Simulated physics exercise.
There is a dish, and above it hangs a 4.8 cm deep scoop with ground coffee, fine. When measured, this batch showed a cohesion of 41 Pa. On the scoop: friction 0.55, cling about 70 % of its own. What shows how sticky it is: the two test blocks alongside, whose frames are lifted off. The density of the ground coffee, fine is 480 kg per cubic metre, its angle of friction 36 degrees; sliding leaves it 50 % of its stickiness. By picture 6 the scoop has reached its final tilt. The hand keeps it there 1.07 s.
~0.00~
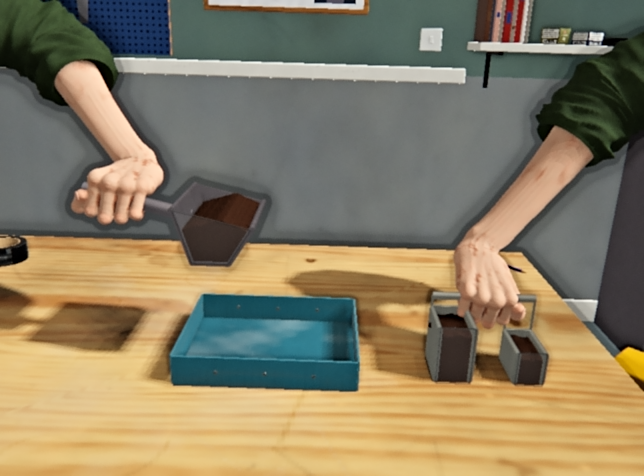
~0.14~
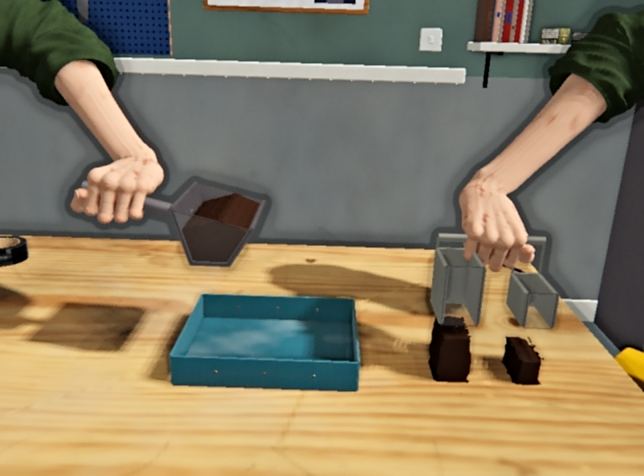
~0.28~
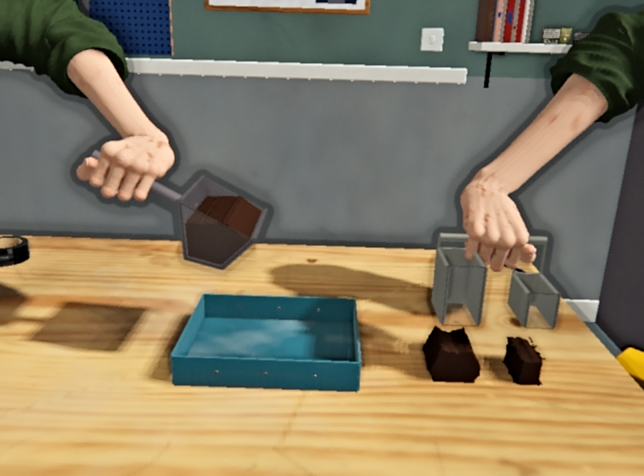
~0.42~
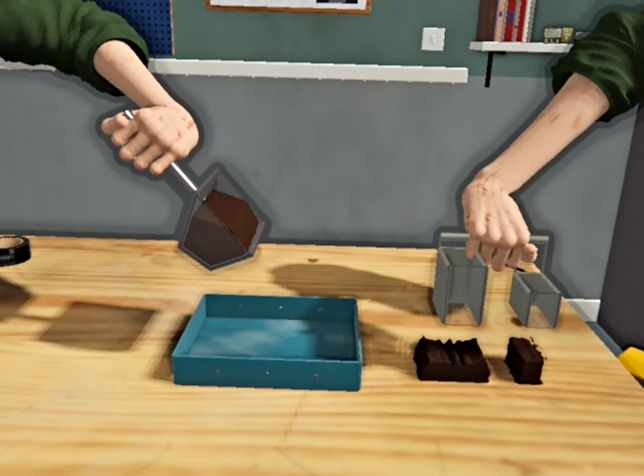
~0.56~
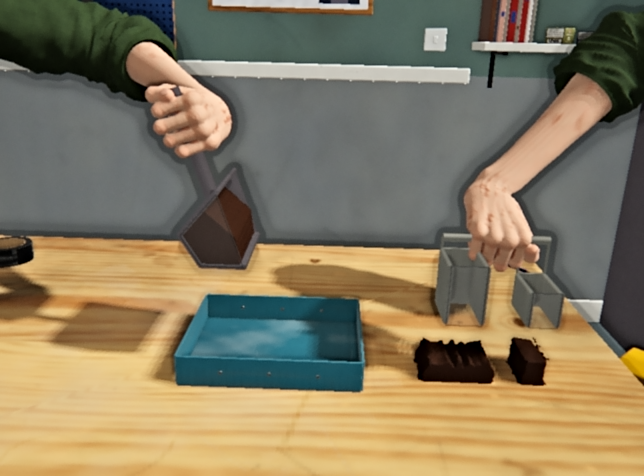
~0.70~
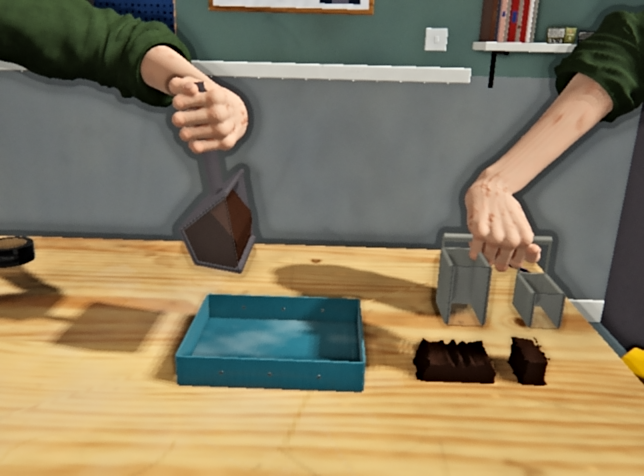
Right hand lifting moulds off two dark blocks, the taller slumping as the left hand steeply tilts a scoop above a dish.
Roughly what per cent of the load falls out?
Roughly 37 per cent.
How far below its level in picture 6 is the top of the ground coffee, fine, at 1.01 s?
1.5 cm.
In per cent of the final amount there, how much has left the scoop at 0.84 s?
Share so far: Roughly 0 percent.
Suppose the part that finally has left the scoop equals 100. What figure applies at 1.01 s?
I'd say near 0 per cent.
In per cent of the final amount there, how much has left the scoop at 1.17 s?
Estimate: Some 30 per cent.
By 0.84 s, the scoop is at 68 degrees and 0 % has left it.
By 1.01 s, the scoop is at 68 degrees and 0 % has left it.
By 1.17 s, the scoop is at 68 degrees and 12 % has left it.
By 1.34 s, the scoop is at 68 degrees and 36 % has left it.
By 1.61 s, at the end, the scoop is at 68 degrees and 37 % has left it.
